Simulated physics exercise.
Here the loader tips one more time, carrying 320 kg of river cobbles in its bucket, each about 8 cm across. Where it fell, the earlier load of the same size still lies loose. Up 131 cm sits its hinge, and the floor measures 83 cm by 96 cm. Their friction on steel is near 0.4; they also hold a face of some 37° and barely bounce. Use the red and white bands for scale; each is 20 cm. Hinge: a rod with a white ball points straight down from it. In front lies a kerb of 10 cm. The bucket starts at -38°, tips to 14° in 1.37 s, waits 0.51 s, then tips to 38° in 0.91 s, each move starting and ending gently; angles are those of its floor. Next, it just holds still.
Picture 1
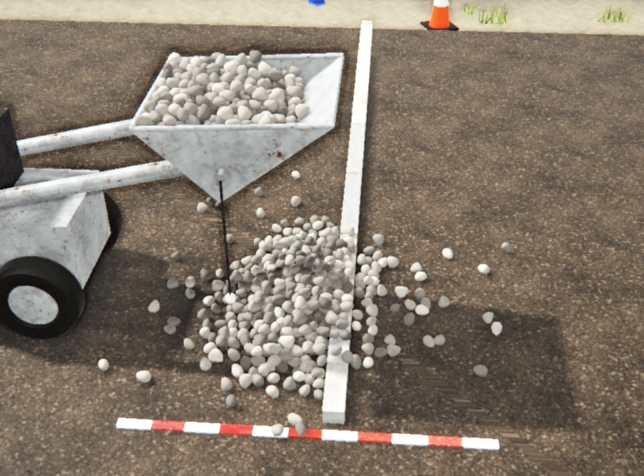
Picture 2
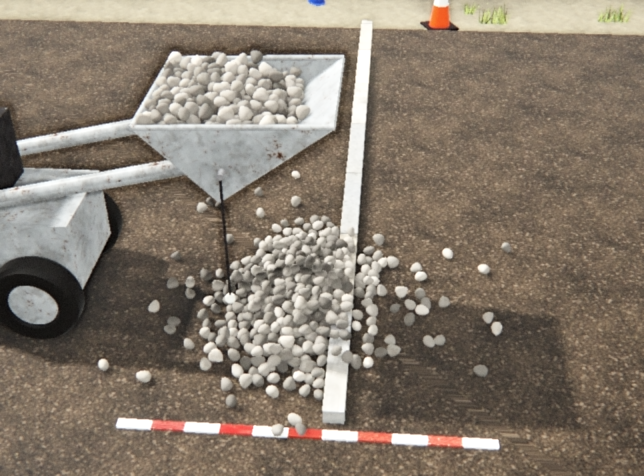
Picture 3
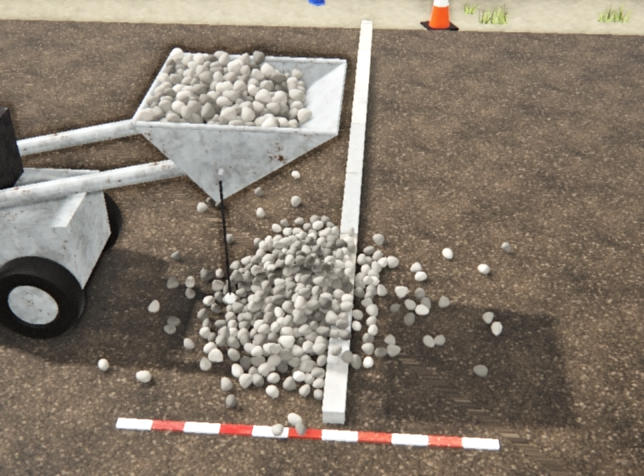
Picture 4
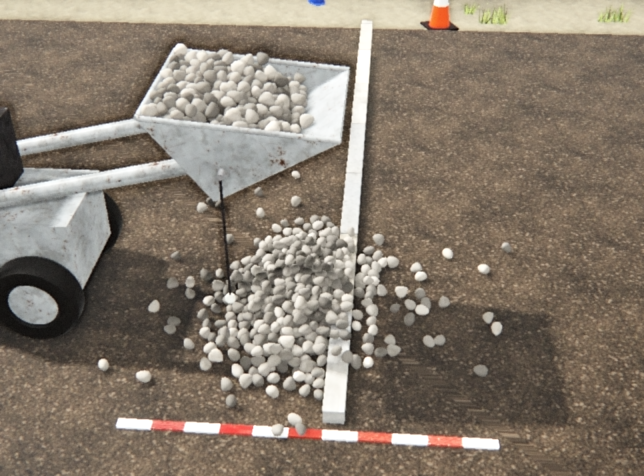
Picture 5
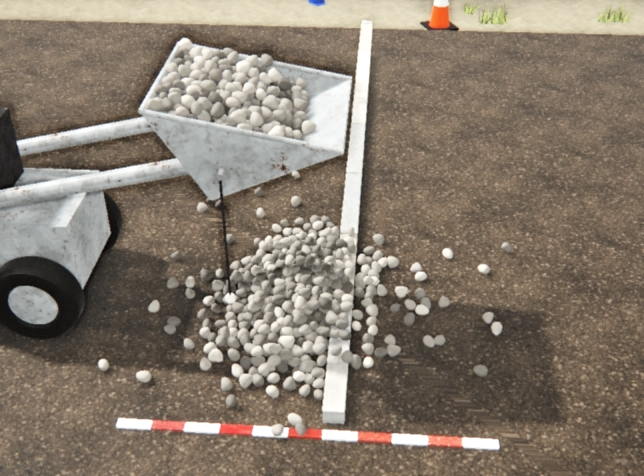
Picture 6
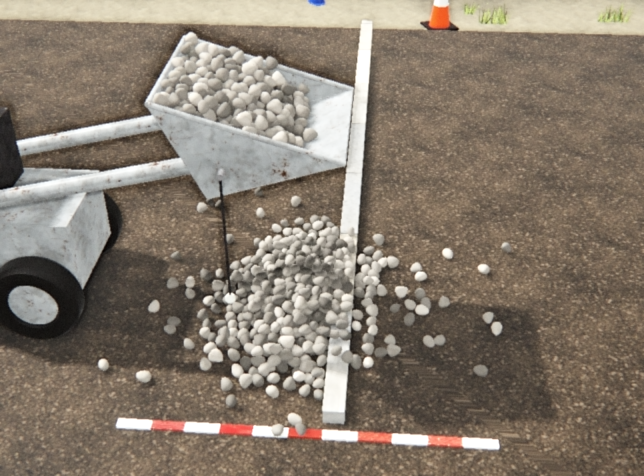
A pale grey metal bucket full of rounded grey stones tilts clockwise on the arms of a wheeled loader at left, its right lip dipping and its back edge rising, slowly at first, then faster. Below it, a loose pile of similar stones lies against and across a long white kerb, with a red-and-white striped bar in front. The unmoving view looks down on brown, gritty ground, with an orange cone by the pale far edge.
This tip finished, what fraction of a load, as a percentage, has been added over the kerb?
About 93 per cent of a load.
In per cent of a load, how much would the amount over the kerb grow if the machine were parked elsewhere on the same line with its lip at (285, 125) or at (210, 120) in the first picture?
Roughly 65 per cent, then 10 per cent.
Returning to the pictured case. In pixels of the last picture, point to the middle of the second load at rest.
I'd say close to (398, 295).
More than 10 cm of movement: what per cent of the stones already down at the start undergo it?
About 5 %.
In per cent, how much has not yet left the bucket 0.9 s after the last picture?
Reading: Near 95 % of the load.
Then, 0.4 s after the last picture the floor is at 6°; in per cent of one load, 100 in the bucket, 90 on this side of the kerb, 9 over the kerb; the foremost stones are at (474, 301).
Then, 0.9 s after the last picture the floor is at 14°; in per cent of one load, 93 in the bucket, 94 on this side of the kerb, 13 over the kerb; the foremost stones are at (474, 301).
Then, 2.7 s after the last picture the floor is at 38°; in per cent of one load, 0 in the bucket, 98 on this side of the kerb, 101 over the kerb; the foremost stones are at (573, 331).
Then, 5.1 s after the last picture the floor is at 38°; in per cent of one load, 0 in the bucket, 97 on this side of the kerb, 102 over the kerb; the foremost stones are at (573, 331). Net gain over the kerb, 93.
